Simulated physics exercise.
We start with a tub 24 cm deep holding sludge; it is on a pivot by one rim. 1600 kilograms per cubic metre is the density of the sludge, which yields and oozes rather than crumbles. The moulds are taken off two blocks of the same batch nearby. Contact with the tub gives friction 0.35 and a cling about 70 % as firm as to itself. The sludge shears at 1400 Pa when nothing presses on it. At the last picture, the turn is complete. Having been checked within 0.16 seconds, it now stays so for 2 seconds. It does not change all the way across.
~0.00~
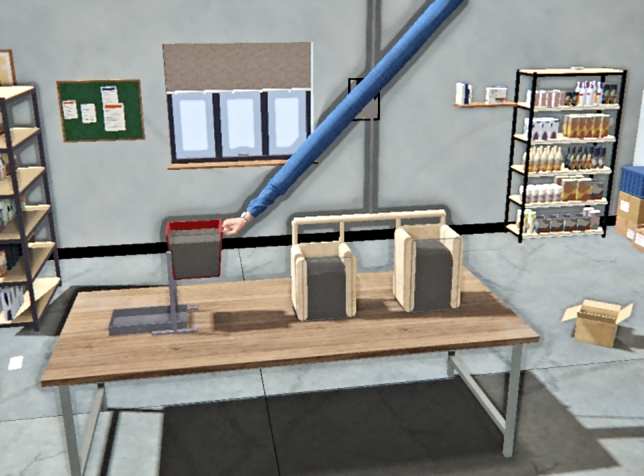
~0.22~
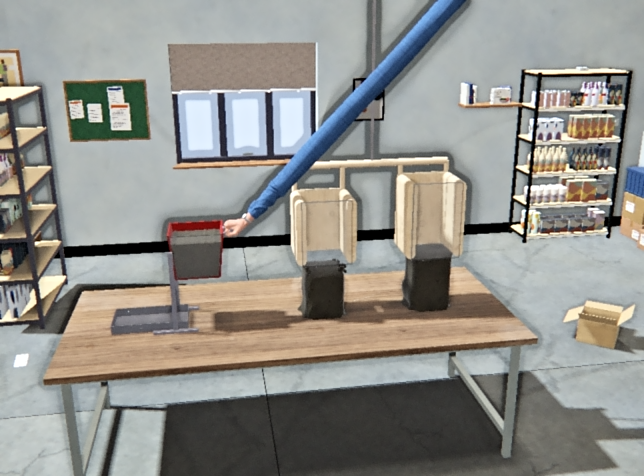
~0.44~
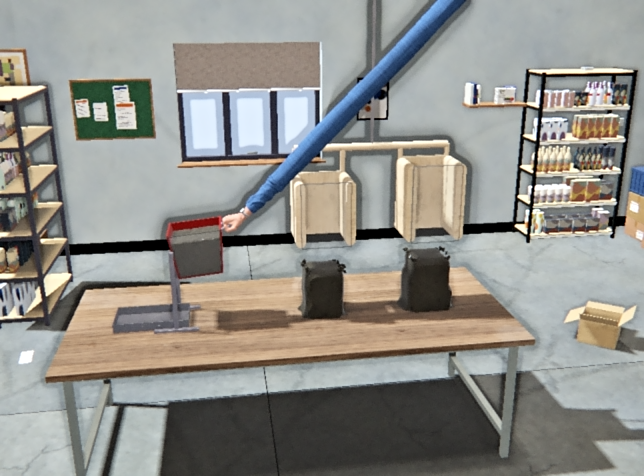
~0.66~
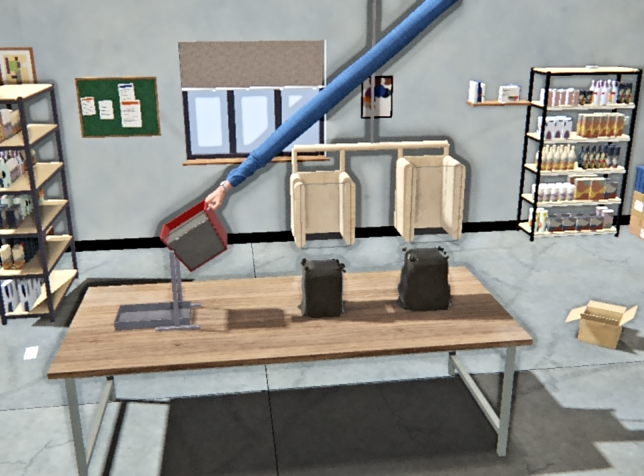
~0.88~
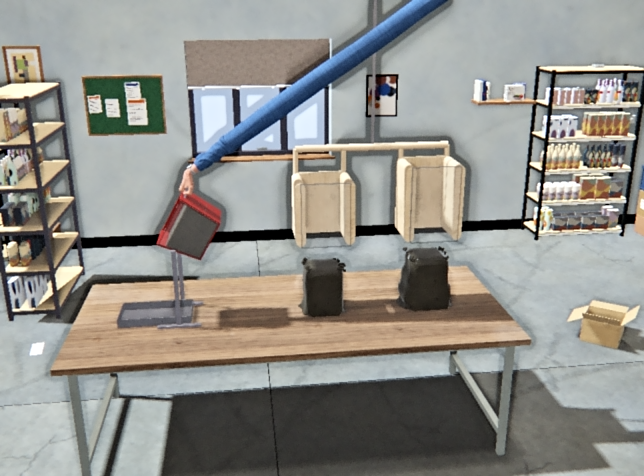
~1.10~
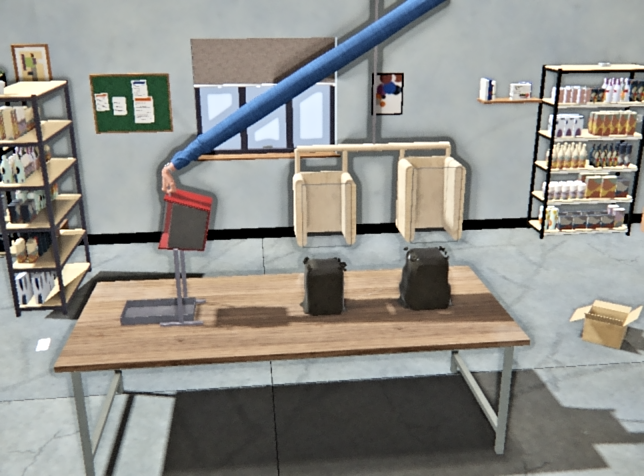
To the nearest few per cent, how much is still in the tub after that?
About 100 %.
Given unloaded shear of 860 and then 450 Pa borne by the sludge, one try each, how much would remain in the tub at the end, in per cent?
Going in order, it's 100 % and then 55 %.
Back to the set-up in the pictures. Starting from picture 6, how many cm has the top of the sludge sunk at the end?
About 0 cm.
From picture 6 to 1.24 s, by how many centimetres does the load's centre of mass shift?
Roughly 0 centimetres.
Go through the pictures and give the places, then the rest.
In the first frame, handle-side rim at (221, 232), tilt 0 degrees; top of the sludge at (208, 241); blocks stand 29 cm, 36 cm (left to right).
In the second frame, handle-side rim at (221, 234), tilt 0 degrees; top of the sludge at (209, 242); blocks stand 29 cm, 35 cm (left to right).
In the third frame, handle-side rim at (220, 230), tilt 5 degrees; top of the sludge at (217, 238); blocks stand 29 cm, 32 cm (left to right).
In the fourth frame, handle-side rim at (204, 211), tilt 31 degrees; top of the sludge at (208, 220); blocks stand 29 cm, 32 cm (left to right).
In the fifth frame, handle-side rim at (180, 201), tilt 60 degrees; top of the sludge at (186, 207); blocks stand 29 cm, 32 cm (left to right).
In the sixth frame, handle-side rim at (164, 201), tilt 79 degrees; top of the sludge at (174, 205); blocks stand 29 cm, 32 cm (left to right).
After 1.24 s, the tub is at 79 degrees and holds 100 %.
After 1.41 s, the tub is at 79 degrees and holds 100 %.
After 1.58 s, the tub is at 79 degrees and holds 100 %.
After 1.75 s, the tub is at 79 degrees and holds 100 %.
After 3.10 s, at the end, the tub is at 79 degrees and holds 100 %.
